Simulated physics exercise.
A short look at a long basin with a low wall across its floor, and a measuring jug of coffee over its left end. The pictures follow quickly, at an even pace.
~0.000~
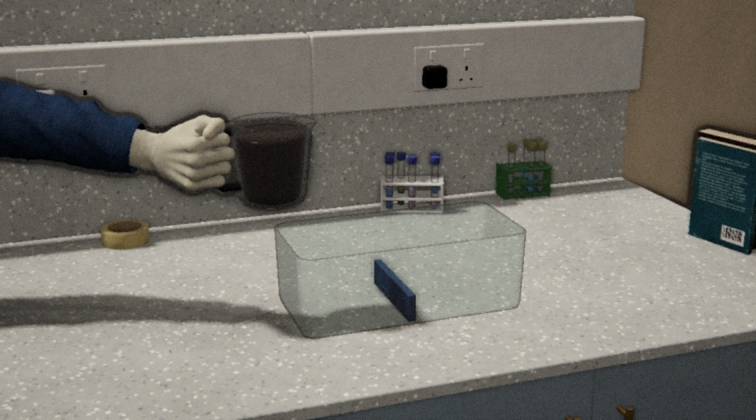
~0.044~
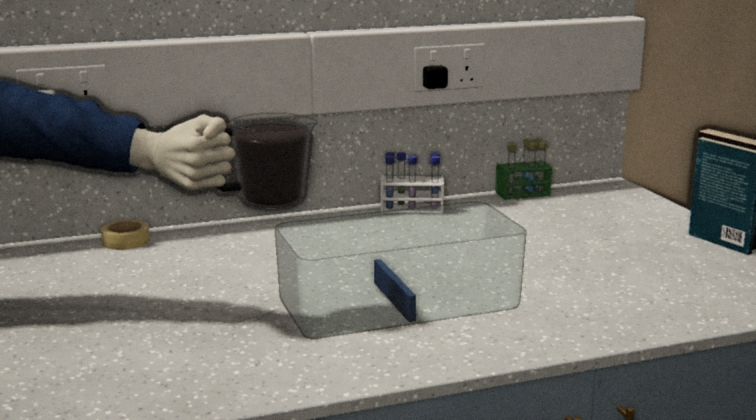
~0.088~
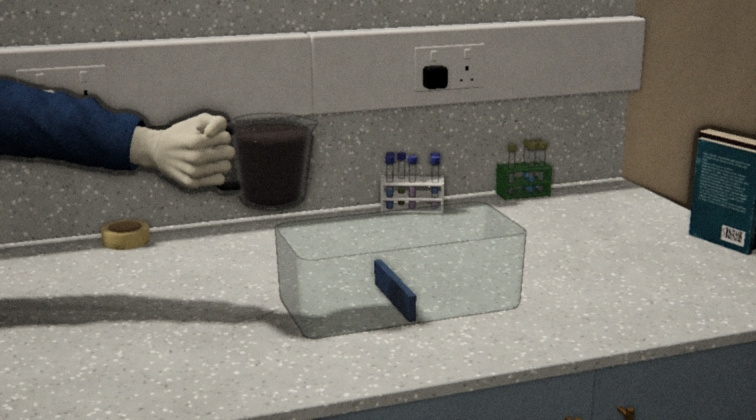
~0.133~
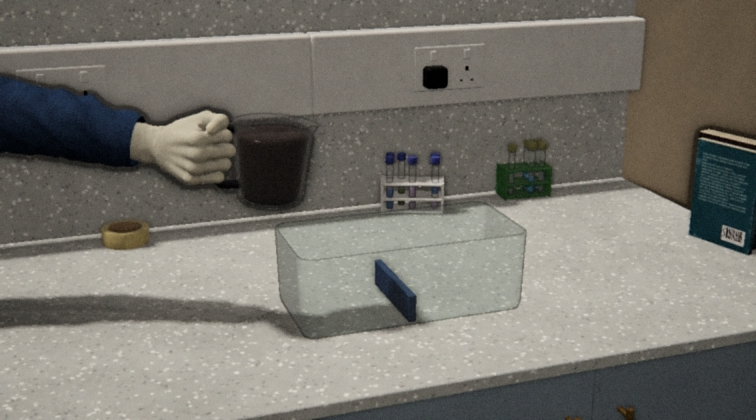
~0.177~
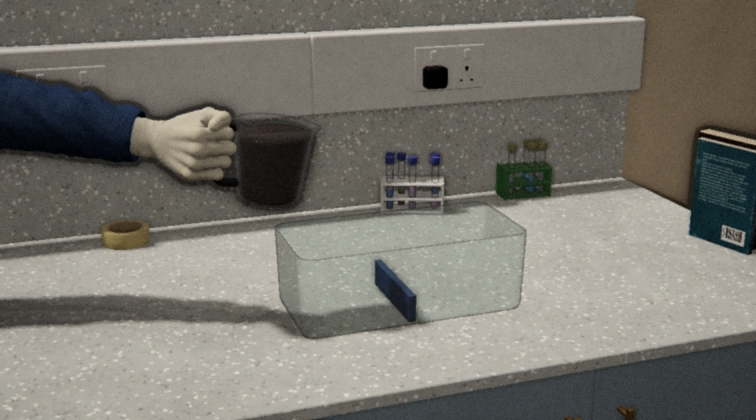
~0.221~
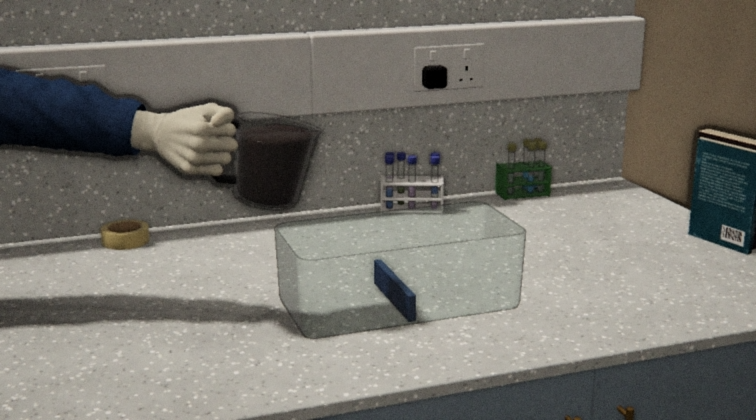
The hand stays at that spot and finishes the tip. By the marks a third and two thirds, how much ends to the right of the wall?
In the end under a third is right of the wall.
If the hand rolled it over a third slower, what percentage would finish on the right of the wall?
It comes to 5 per cent or so.
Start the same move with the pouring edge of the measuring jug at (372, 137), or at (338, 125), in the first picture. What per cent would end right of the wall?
Near 90 % and 20 %.
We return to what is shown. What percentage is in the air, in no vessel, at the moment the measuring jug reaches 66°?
It comes to 20 per cent or so.
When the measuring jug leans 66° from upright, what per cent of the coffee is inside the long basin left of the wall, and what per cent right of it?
Left about 5, right about 0.
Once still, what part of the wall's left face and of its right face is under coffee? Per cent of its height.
Left: 60 %. Right: 0 %.
A moment on, the measuring jug is tipped part way and 76 per cent is still to pour, 7 is left of the wall and 0 right of it.
Next, the measuring jug is tipped on its side and 23 per cent is still to pour, 59 is left of the wall and 0 right of it.
Then the measuring jug is tipped right over and 2 per cent is still to pour, 91 is left of the wall and 4 right of it.
Later the measuring jug is tipped right over and 0 per cent is still to pour, 94 is left of the wall and 5 right of it.
In the end 94 per cent lies left of the wall, 5 right of it and 1 outside.
